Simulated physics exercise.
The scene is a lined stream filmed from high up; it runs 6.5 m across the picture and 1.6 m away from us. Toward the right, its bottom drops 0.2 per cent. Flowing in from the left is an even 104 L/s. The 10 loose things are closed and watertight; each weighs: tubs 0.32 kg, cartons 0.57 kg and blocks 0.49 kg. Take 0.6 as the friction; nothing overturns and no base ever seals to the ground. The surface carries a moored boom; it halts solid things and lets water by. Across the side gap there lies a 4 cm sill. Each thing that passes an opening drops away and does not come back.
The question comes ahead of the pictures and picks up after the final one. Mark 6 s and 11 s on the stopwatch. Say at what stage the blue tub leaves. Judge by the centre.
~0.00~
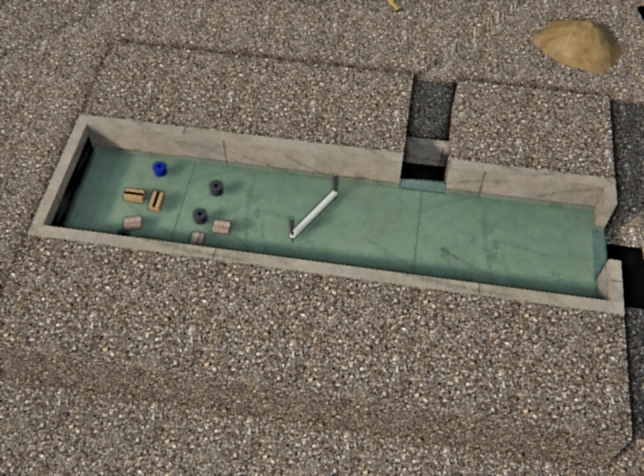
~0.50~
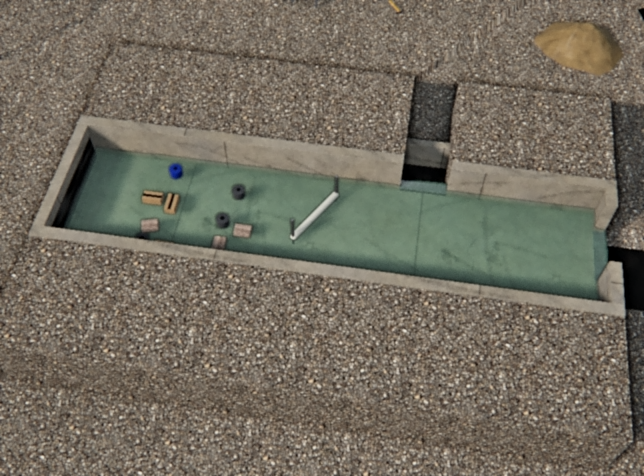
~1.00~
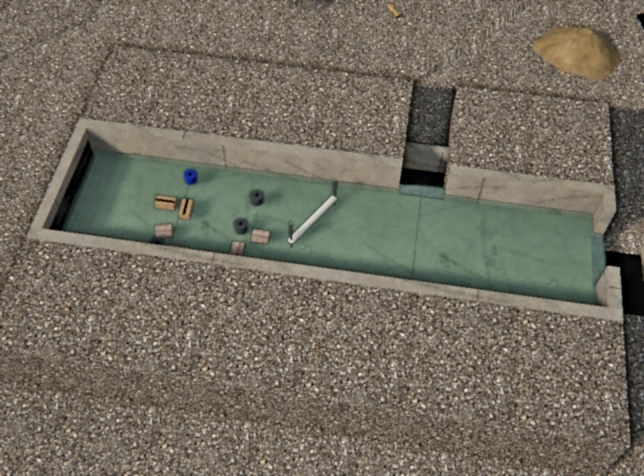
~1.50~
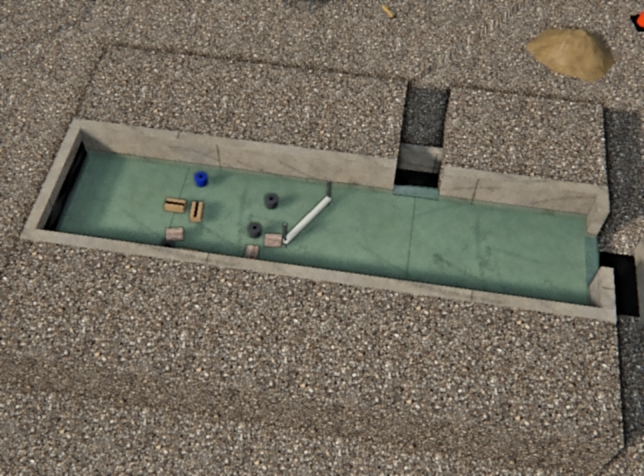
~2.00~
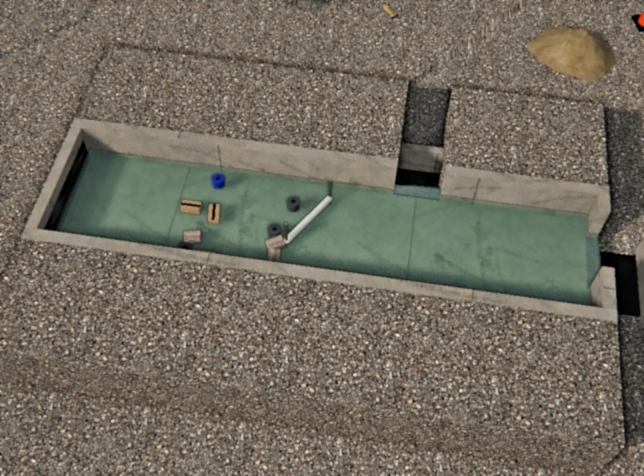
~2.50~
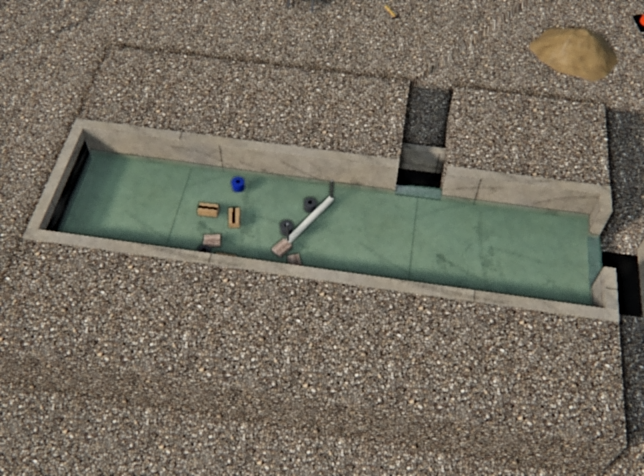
Middle band.
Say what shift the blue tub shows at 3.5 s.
I'd guess some 150 cm by then.
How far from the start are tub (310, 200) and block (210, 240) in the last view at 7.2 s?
Going in the order asked, I'd say gone out for the first and 350 cm for the second.
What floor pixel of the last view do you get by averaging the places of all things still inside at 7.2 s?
I'd say about (381, 251) in the last view.
After 3.5 s the blue tub is near (277, 186), 1.6 m from its start, afloat; 0 of 10 are out; 10 afloat.
After 7.2 s the blue tub is near (383, 187), 2.9 m from its start, afloat; 1 of 10 are out; 9 afloat.
After 12.0 s the blue tub has gone out (at 8.1 s); 3 of 10 are out; 7 afloat.
After 16.0 s the blue tub has gone out (at 8.1 s); 8 of 10 are out; 2 afloat.
